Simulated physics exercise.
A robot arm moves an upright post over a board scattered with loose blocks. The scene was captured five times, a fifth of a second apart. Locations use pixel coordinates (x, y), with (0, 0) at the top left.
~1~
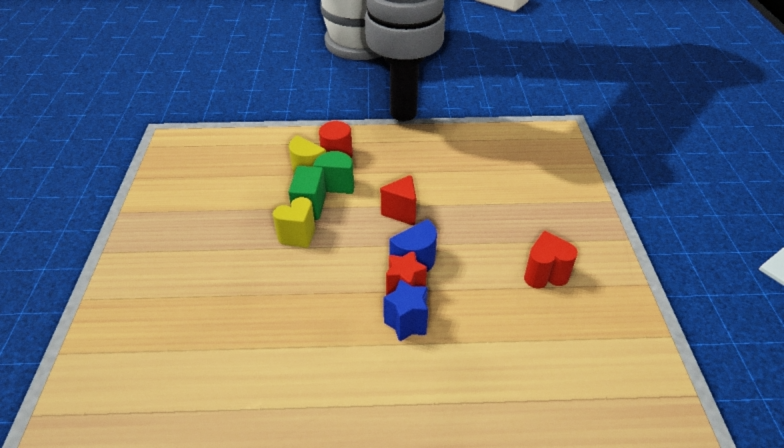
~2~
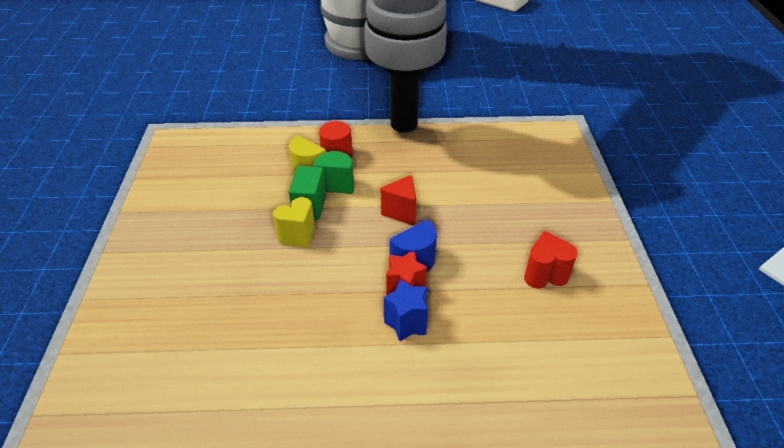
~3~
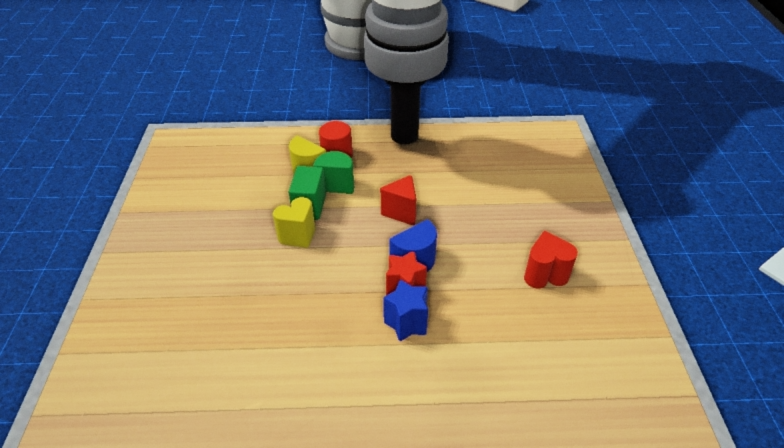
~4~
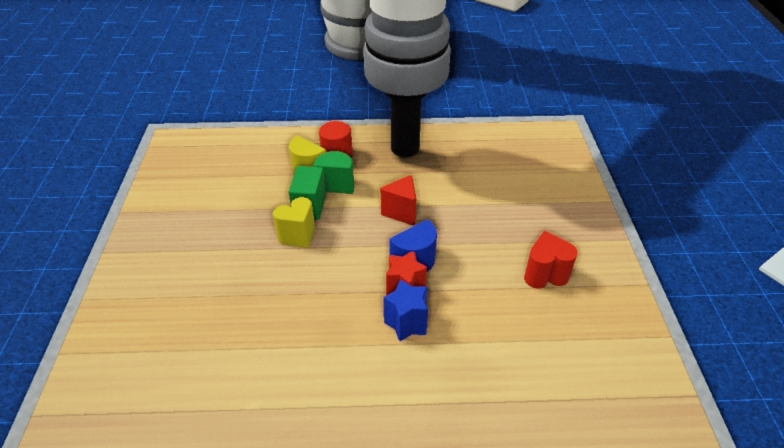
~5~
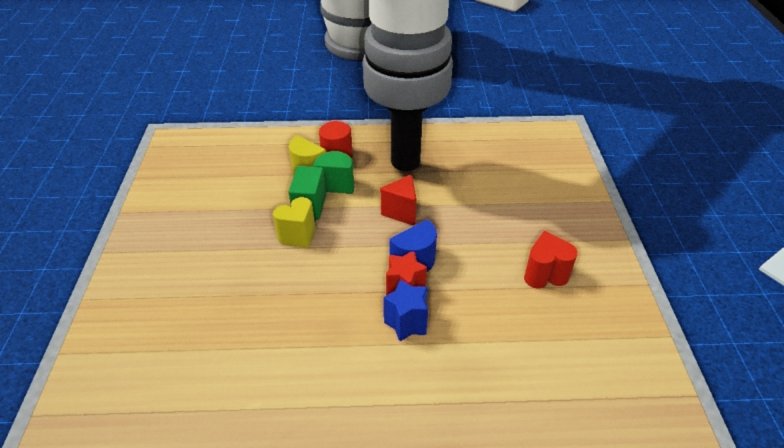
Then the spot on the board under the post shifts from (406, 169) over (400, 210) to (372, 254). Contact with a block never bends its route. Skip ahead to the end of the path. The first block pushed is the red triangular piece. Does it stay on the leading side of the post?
At the end of the path, the post is still pushing the red triangular piece ahead of it.
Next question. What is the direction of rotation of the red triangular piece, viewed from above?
It turns round clockwise.
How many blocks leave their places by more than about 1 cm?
Here I'd predict a lone block moving more than 1 cm.
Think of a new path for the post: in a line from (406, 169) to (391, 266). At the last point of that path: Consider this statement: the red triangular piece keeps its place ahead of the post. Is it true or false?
The statement is true.
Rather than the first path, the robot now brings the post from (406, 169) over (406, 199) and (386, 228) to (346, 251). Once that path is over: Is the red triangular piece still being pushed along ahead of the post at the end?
No.
The first path, step by step. One third of the way, post (404, 189); red triangular piece (401, 191), turned 15° clockwise.
Two thirds of the way, post (393, 218); red triangular piece (388, 220), turned 35° clockwise.
At the end, post (371, 247); red triangular piece (367, 251), turned 25° clockwise; blue D-shaped block unmoved.
